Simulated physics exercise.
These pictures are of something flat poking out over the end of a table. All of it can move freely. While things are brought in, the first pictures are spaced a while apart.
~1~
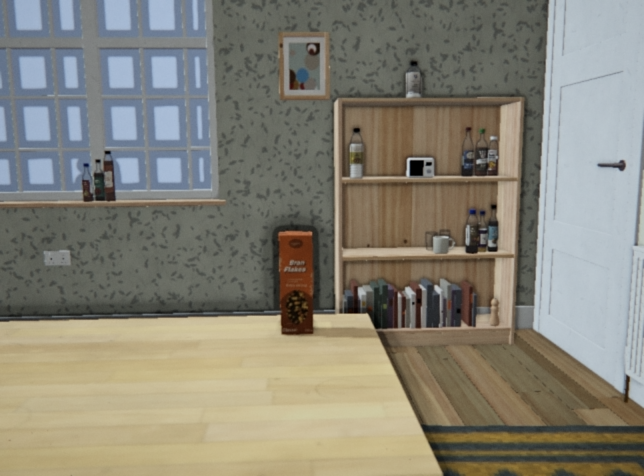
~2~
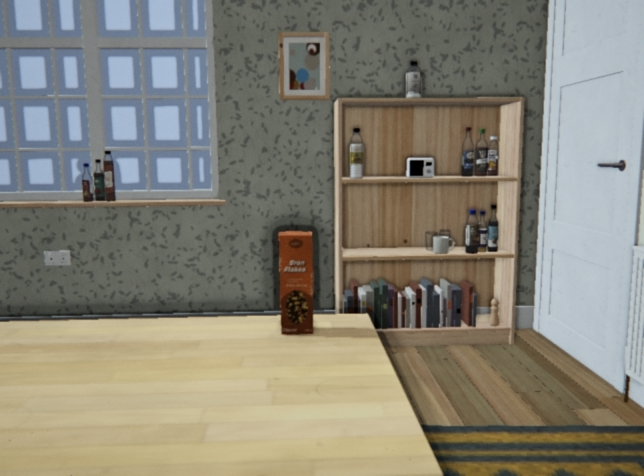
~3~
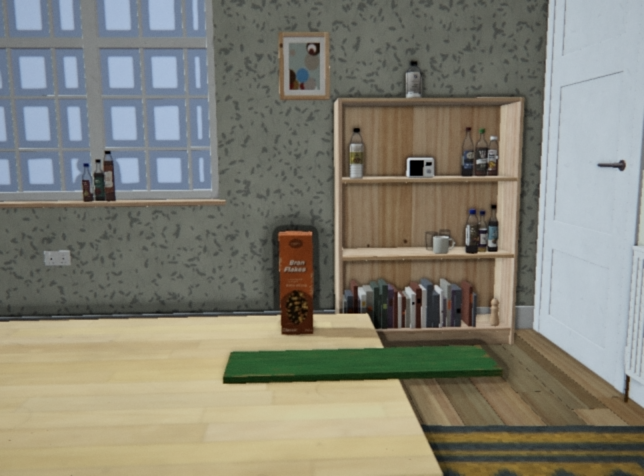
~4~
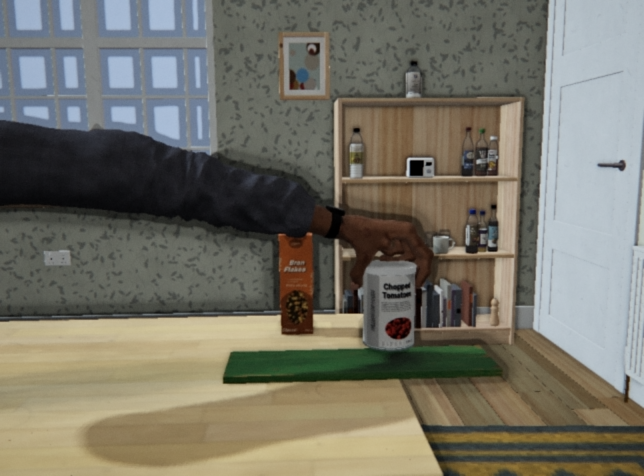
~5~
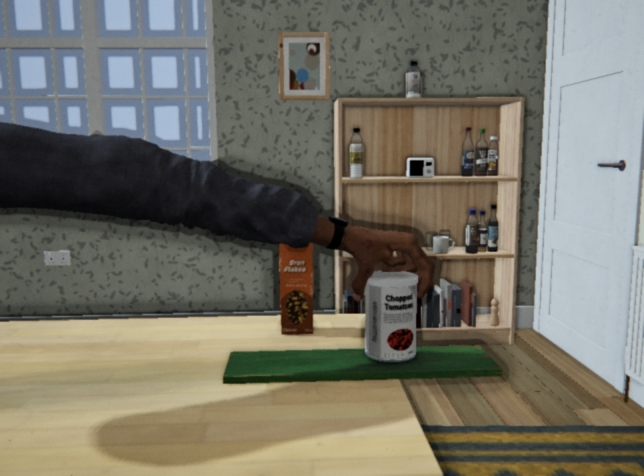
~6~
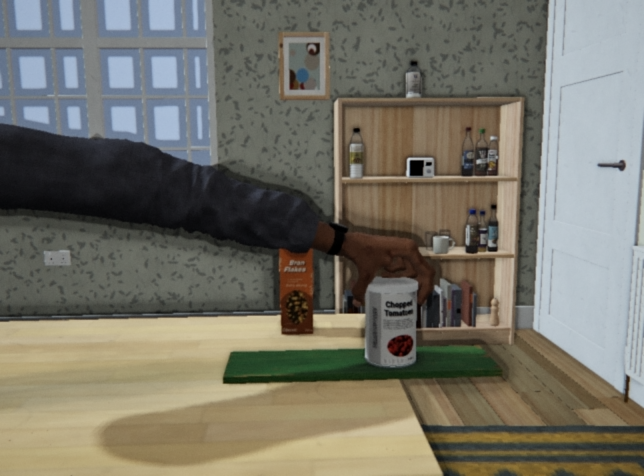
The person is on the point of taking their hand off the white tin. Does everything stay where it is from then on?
Yes.
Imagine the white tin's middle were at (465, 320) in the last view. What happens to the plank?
It falls.
Then, 0.80 s past the last view, nothing moves.
Then, 1.70 s past the last view, white tin resting near (391, 321).
Finally, all 3 still in place. Final places as the last picture's camera would see them, white tin near (391, 321). The plank keeps its balance.
